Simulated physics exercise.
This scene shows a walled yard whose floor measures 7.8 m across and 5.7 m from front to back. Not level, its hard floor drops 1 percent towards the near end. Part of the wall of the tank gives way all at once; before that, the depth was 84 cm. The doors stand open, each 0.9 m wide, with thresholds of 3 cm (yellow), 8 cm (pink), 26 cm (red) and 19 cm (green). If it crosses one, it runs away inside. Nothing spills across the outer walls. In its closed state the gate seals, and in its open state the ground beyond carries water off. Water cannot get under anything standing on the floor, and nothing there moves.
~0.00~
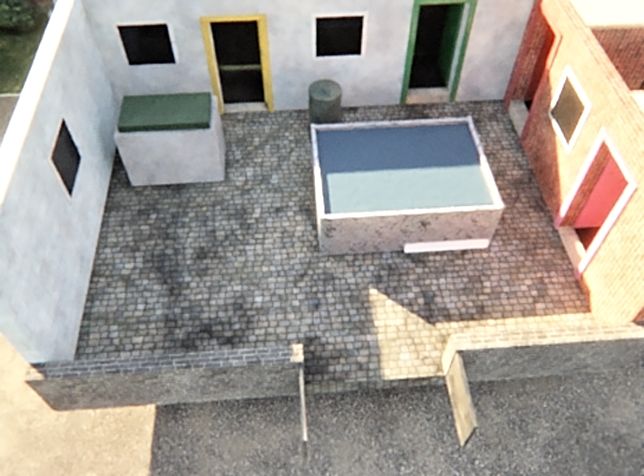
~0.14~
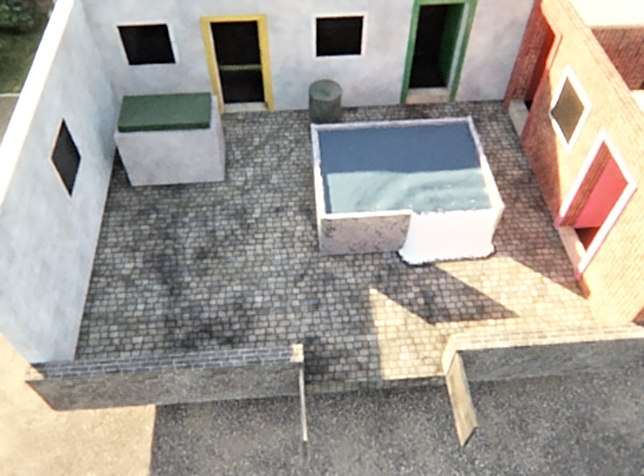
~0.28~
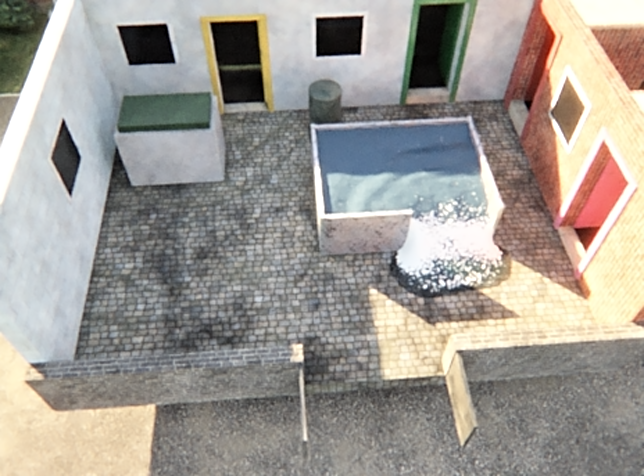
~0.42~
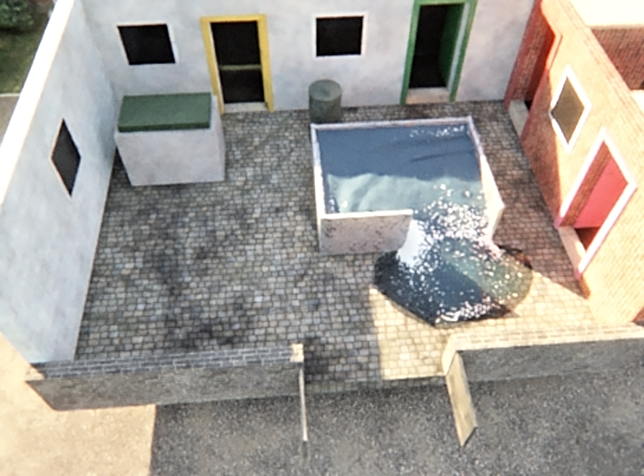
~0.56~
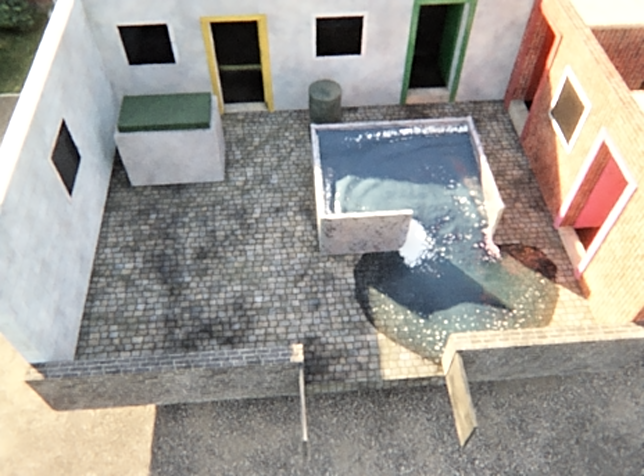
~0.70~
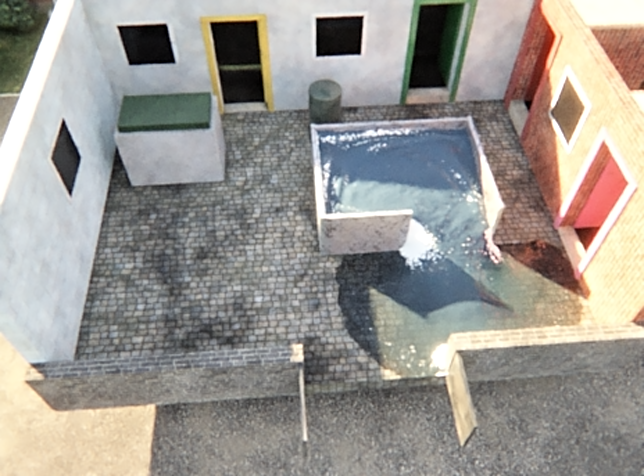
A raised rectangular tank of blue water stands right of centre in a walled, grey-cobbled yard, seen from high above by a still camera. White walls with yellow- and green-framed doorways rise behind, a brick wall with a red door stands at right, and a green-topped block sits at left. Part of the tank's front wall gives way, and water pours out, foaming white, and spreads across the cobbles towards the front opening.
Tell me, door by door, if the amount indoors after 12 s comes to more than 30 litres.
Outcome: The yellow door undershoots the limit. The pink door overshoots the limit. The red door undershoots the limit. The green door undershoots the limit.
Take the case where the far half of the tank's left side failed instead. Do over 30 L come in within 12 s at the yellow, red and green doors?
Yellow exceeds; red falls short; green falls short.
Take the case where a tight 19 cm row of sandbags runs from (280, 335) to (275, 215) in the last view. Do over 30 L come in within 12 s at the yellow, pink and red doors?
Then, at the yellow door it's not exceeded, at the pink door it's exceeded, at the red door it's not exceeded.
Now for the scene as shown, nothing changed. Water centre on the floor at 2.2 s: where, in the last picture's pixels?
Around (435, 243).
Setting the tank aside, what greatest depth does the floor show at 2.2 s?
Max around 60 cm.
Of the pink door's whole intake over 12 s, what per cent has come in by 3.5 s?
About 30 per cent.
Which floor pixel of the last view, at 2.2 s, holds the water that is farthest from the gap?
That lands around (212, 375) in the last picture.
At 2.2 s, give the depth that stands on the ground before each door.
In cm: Yellow 0, pink 19, red 0, green 0.
After 1.4 s water covers 20 % of the floor and is deepest (78 cm) near (595, 348); yellow door not reached, pink door 5 cm at the sill, 0 L in, red door not reached, green door not reached.
After 2.2 s water covers 20 % of the floor and is deepest (60 cm) near (595, 348); yellow door not reached, pink door 19 cm at the sill, 8 L in, red door not reached, green door not reached.
After 3.5 s water covers 45 % of the floor and is deepest (37 cm) near (470, 103); yellow door not reached, pink door 19 cm at the sill, 59 L in, red door 5 cm at the sill, 0 L in, green door 20 cm at the sill, 0 L in.
After 7.0 s water covers 85 % of the floor and is deepest (20 cm) near (486, 356); yellow door 3 cm at the sill, 0 L in, pink door 13 cm at the sill, 170 L in, red door 15 cm at the sill, 1 L in, green door 13 cm at the sill, 7 L in.
After 12.0 s water covers 100 % of the floor and is deepest (14 cm) near (250, 372); yellow door 7 cm at the sill, 2 L in, pink door 7 cm at the sill, 195 L in, red door 10 cm at the sill, 1 L in, green door 9 cm at the sill, 7 L in.
